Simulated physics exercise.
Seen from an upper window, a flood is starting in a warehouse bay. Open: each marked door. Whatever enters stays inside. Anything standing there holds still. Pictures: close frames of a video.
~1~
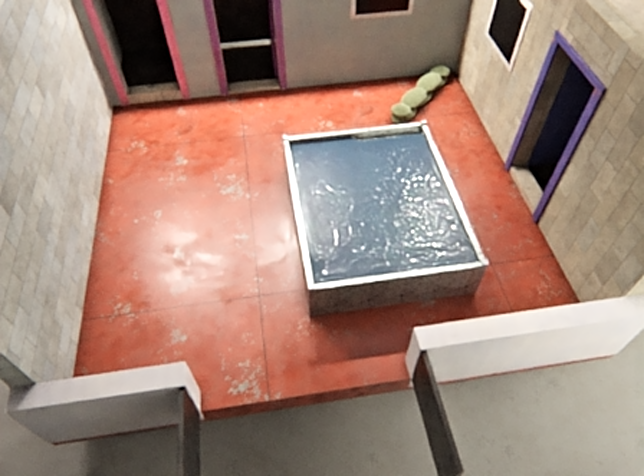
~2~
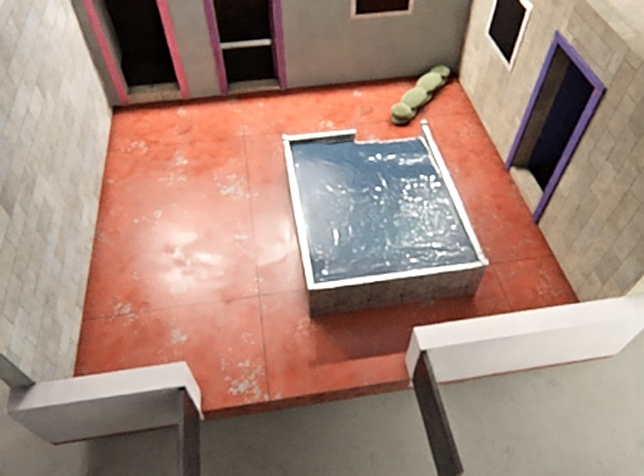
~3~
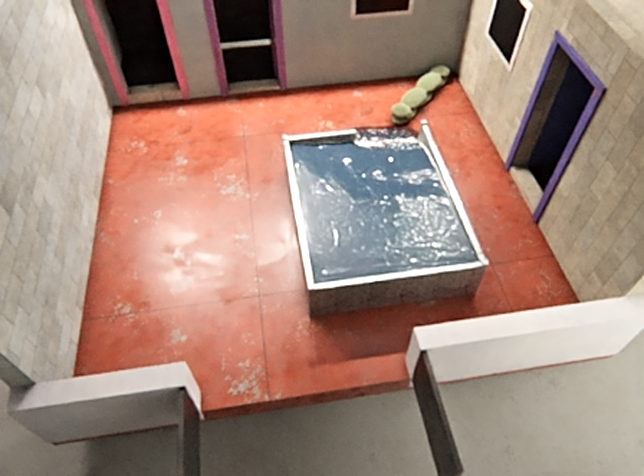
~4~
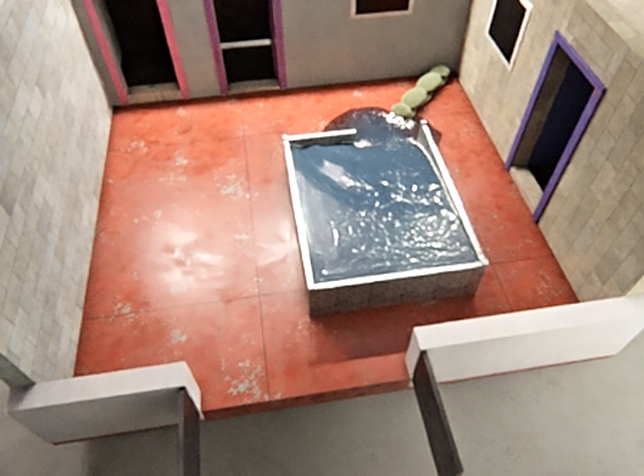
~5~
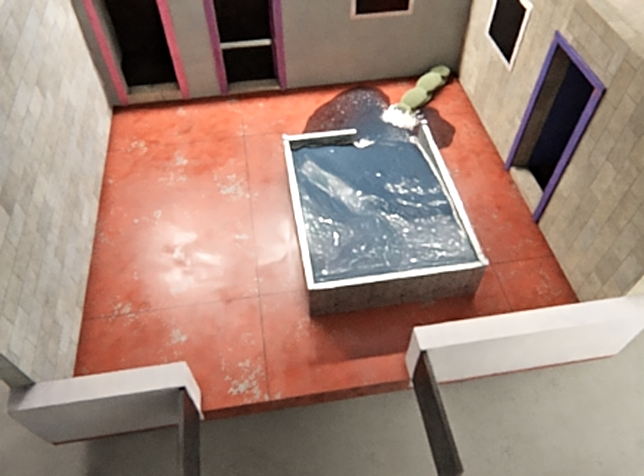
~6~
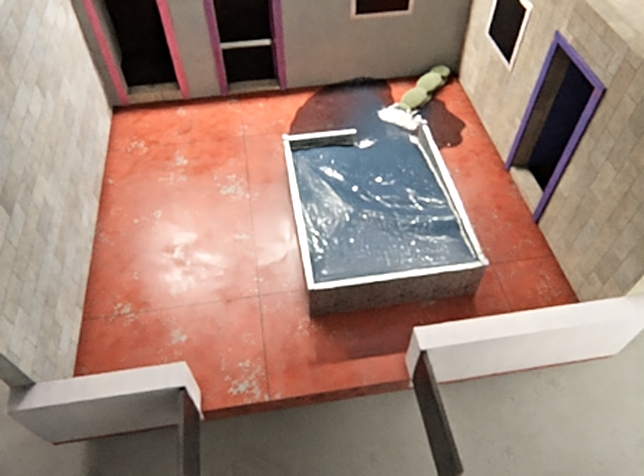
Water glints in a raised, white-rimmed rectangular tank on the glossy red floor of a walled bay, seen from high above by a still camera. Pink- and purple-framed openings line the grey back wall, a purple-framed doorway stands at right, and a lumpy green object lies behind the tank. The water ripples, pours through a gap in the far side, and spreads in a dark, widening pool towards the back wall, foaming white beside the green object.
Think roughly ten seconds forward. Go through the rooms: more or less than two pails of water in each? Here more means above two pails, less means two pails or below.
Blue door: Less; purple door: More; pink door: Less.
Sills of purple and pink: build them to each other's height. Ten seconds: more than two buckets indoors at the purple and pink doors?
After the swap the purple door stays in check and the pink door breaks the limit.
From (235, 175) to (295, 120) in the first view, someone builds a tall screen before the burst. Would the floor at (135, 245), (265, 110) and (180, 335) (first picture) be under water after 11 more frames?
The first is still bare, the second inundated and the third still bare.
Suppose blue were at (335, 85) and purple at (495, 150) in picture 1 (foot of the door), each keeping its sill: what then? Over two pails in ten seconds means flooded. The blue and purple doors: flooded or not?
Well, blue door crosses the line while purple door crosses the line.
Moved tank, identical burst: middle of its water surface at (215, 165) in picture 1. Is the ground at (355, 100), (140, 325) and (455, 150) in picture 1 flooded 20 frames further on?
First one gets inundated, next one stays unwetted, last one stays unwetted.
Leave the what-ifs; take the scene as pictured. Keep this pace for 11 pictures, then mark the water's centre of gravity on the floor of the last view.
Roughly (374, 174).
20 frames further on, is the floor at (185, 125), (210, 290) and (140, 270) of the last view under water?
First spot inundated, second not wet, third not wet.
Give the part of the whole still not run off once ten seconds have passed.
About 92 %.
A moment on, water covers 20 % of the floor; the blue door not reached, the purple door wet at the sill, nothing in, the pink door not reached.
Next, water covers 30 % of the floor; the blue door not reached, the purple door under two buckets in, the pink door wet at the sill, nothing in.
Then, water covers 50 % of the floor; the blue door wet at the sill, nothing in, the purple door under two buckets in, the pink door wet at the sill, nothing in.
Later, water covers 75 % of the floor; the blue door wet at the sill, nothing in, the purple door over two buckets in, the pink door wet at the sill, nothing in.
In the end, water covers 95 % of the floor; the blue door wet at the sill, nothing in, the purple door over two buckets in, the pink door wet at the sill, nothing in.
